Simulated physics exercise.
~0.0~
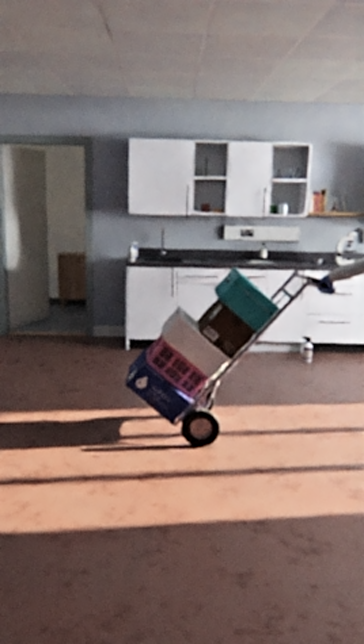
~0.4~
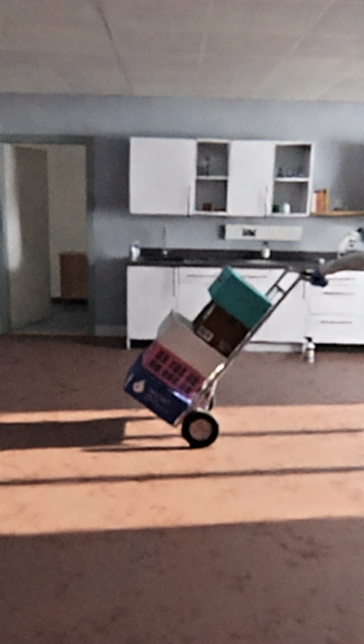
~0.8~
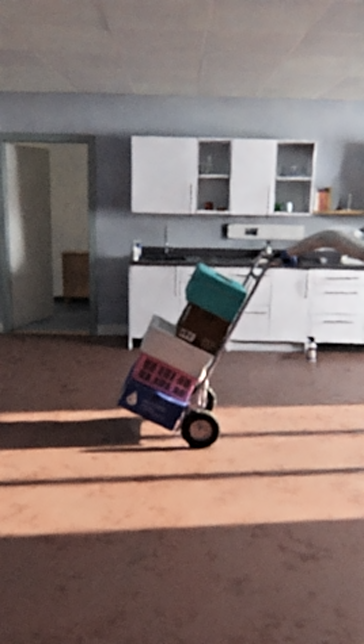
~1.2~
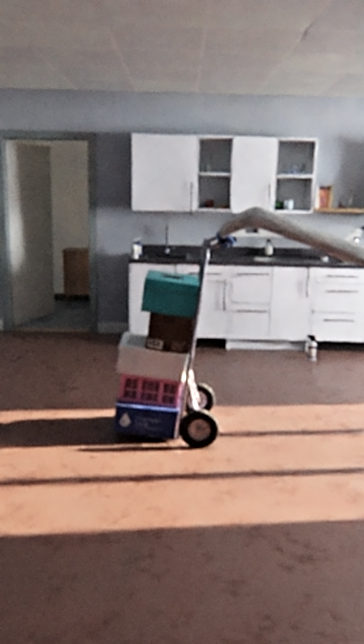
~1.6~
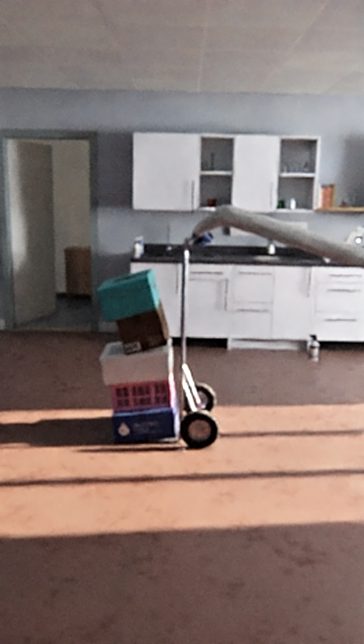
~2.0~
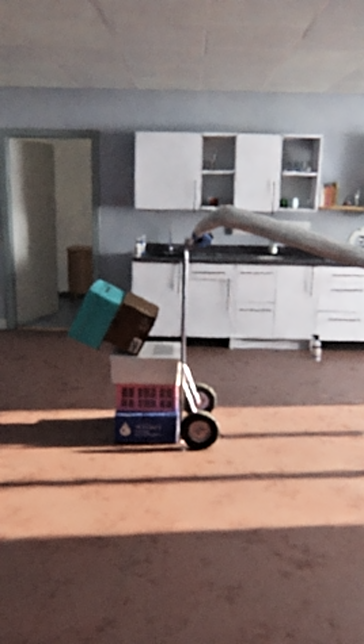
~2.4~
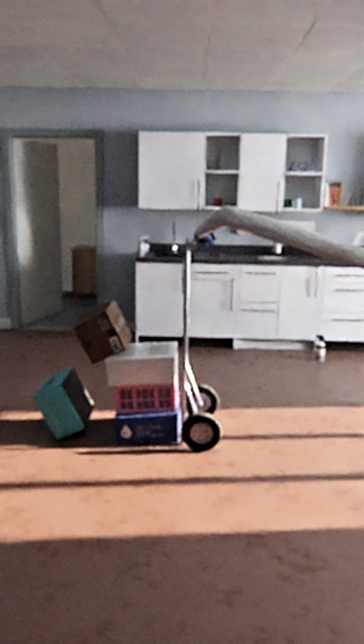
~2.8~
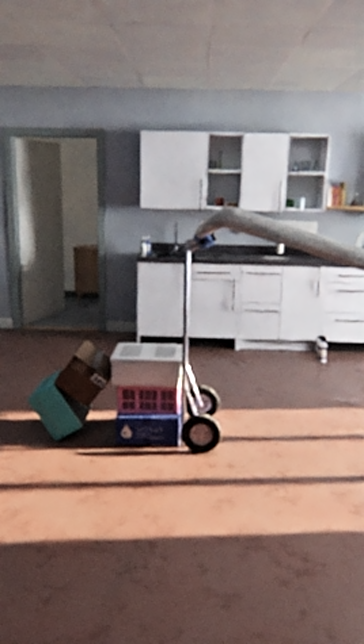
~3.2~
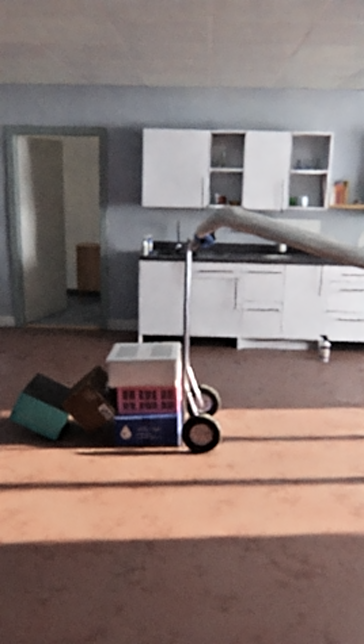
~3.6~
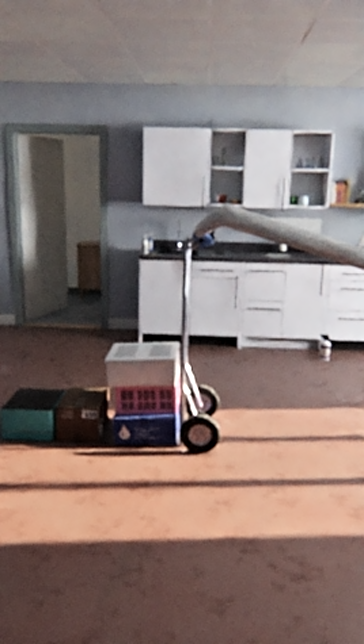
In a room with white kitchen units along the back wall and an open doorway at left, seen side-on across a sunlit reddish floor, a two-wheeled hand truck leans back under a stack. A blue box sits lowest, then a pink crate, a white tote, a brown box and a turquoise box on top. A long pale arm reaching from the right swings the truck upright. The top two boxes tip left, and the turquoise one drops to the floor, followed by the brown one. Both settle side by side at left, while the other three stay stacked on the upright truck.
